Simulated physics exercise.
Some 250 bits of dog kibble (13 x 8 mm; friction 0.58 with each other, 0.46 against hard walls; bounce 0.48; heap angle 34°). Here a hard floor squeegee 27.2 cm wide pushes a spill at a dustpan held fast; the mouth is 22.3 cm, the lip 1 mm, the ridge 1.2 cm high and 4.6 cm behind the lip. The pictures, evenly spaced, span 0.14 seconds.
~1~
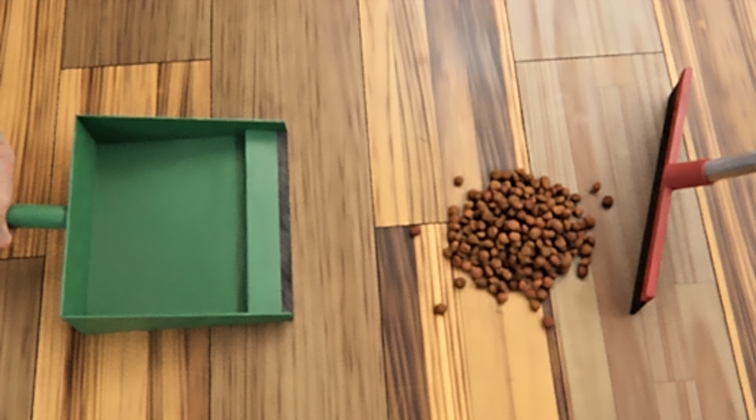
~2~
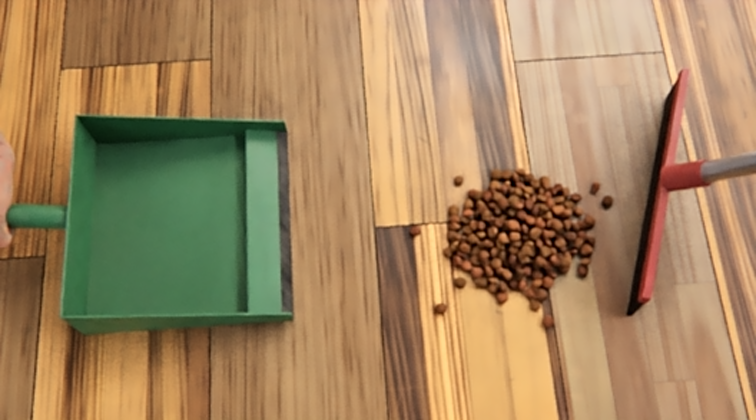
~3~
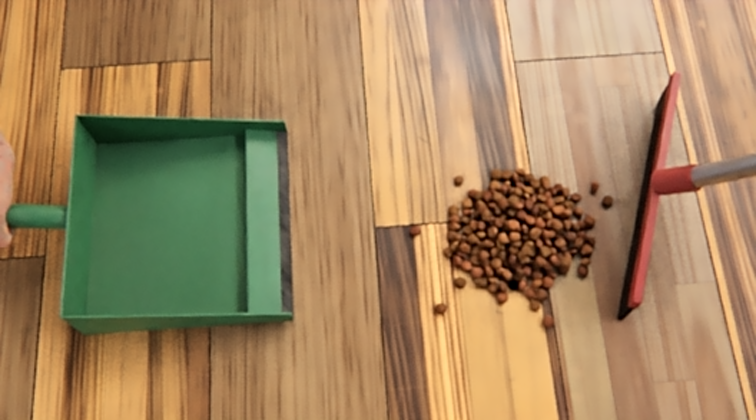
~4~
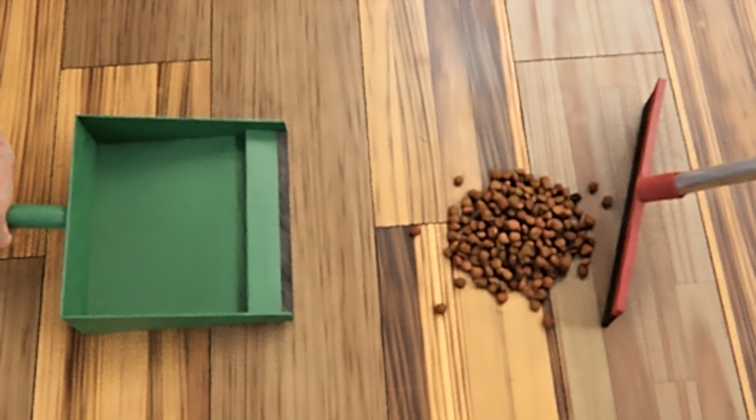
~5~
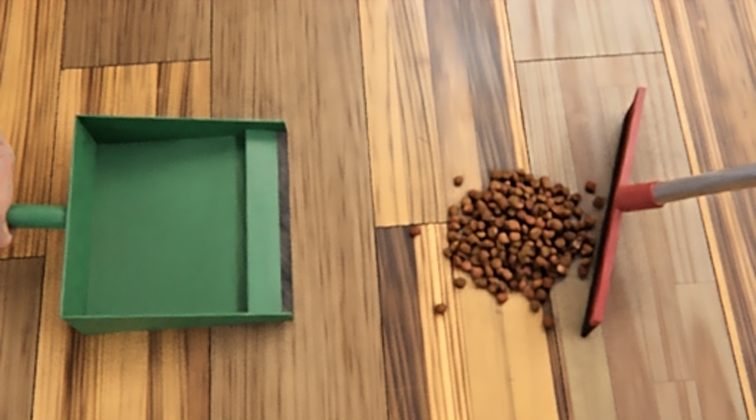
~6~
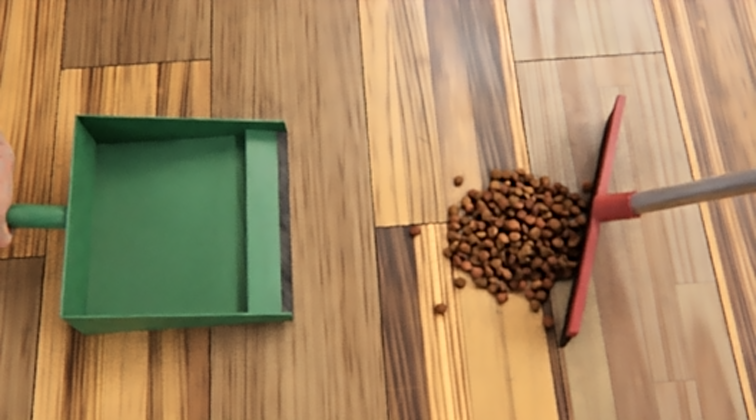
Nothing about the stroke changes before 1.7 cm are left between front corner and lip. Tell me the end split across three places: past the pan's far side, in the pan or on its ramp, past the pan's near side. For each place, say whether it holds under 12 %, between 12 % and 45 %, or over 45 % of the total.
My prediction: Past the pan's far side: A slim portion. In the pan or on its ramp: A slim portion. Past the pan's near side: A middling portion.
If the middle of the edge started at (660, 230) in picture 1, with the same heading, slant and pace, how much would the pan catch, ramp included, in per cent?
The pan and its ramp would take some 0 per cent.
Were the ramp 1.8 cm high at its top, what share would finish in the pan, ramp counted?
I'd guess close to 5 per cent.
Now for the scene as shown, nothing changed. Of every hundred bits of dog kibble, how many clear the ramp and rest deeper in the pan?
About 0 %.
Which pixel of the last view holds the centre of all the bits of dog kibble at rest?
Est. centre at rest: (335, 241) px.
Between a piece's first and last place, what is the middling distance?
Median shift: Approx. 20 cm.
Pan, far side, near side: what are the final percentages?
Far side 0, pan 5, near side 15.
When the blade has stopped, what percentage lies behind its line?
About 10 per cent.
Then, 0.17 s after the last picture, middle of the blade 19 cm from the lip; 0 % over the lip, far side 0 %, near side 5 %.
Then, 0.27 s after the last picture, middle of the blade 9 cm from the lip; 0 % over the lip, far side 0 %, near side 10 %.
Then, 0.52 s after the last picture, middle of the blade 6 cm from the lip; 5 % over the lip, far side 0 %, near side 15 %.
In the end, far side 0 %, pan 5 %, near side 15 %, in front of the lip or behind the blade 80 %.
